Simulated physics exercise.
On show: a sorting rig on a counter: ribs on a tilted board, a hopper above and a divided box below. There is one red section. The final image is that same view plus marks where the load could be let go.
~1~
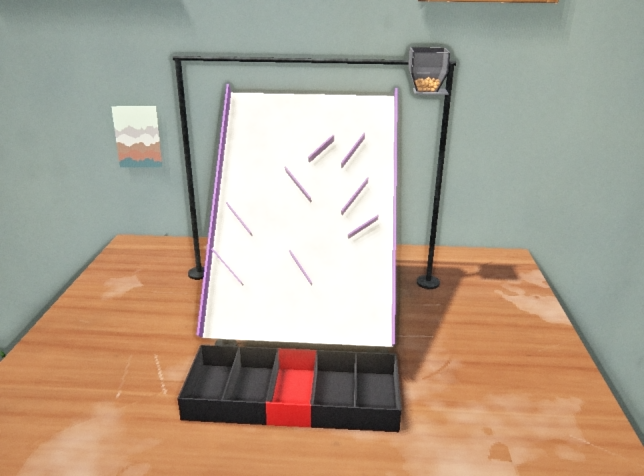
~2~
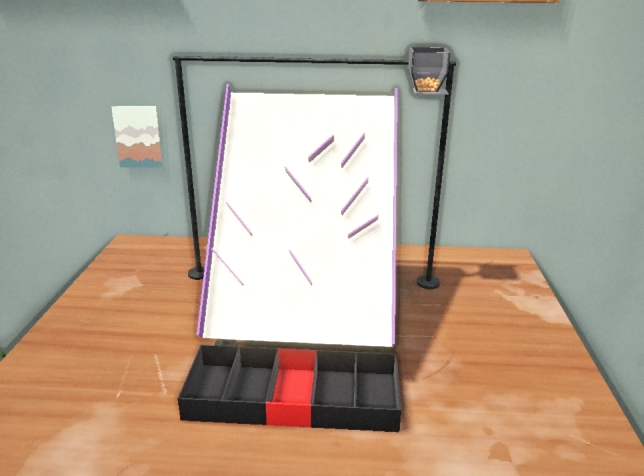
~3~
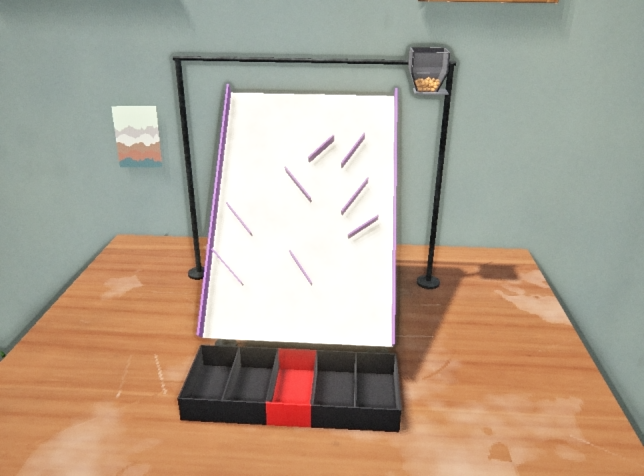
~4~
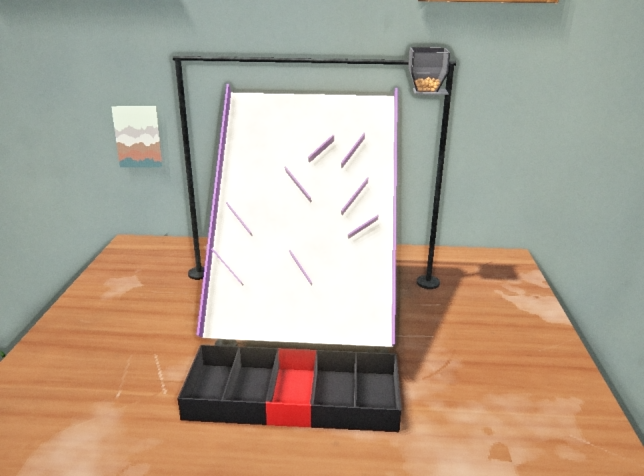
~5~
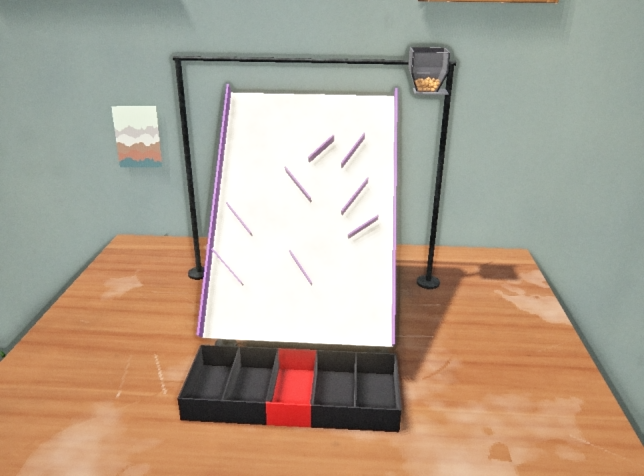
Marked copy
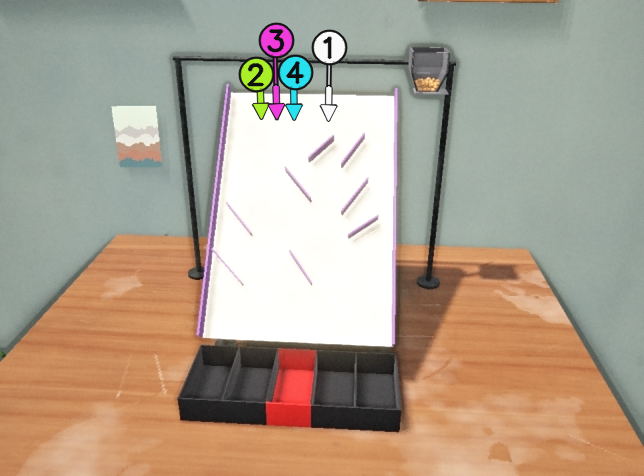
A tilted white board with purple side edges stands on a worn wooden counter against a grey-green wall, seen from the front and slightly above. Slanted purple ribs dot its face, a black frame holds a small hopper of roasted chickpeas at the upper right, and a black divided box with a red middle section sits below. Nothing visibly moves, and the camera stays still.
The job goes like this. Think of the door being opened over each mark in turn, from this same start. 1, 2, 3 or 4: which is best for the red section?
2.
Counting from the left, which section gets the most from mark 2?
The third from the left.
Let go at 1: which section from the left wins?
The fourth.
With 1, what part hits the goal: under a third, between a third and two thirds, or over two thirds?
It is under a third.
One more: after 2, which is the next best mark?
It is 3.
On the marked copy, mark 1 meets the board at (328, 115); mark 2 meets the board at (261, 113); mark 3 meets the board at (276, 113); mark 4 meets the board at (294, 114).
With 1, a small part in the red section, most in other sections, a small part outside the box.
With 2, about half in the red section, about a quarter in other sections, about a quarter outside the box.
With 3, about a third in the red section, about half in other sections, about a quarter outside the box.
With 4, a stray few in the red section, about two thirds in other sections, about a quarter outside the box.
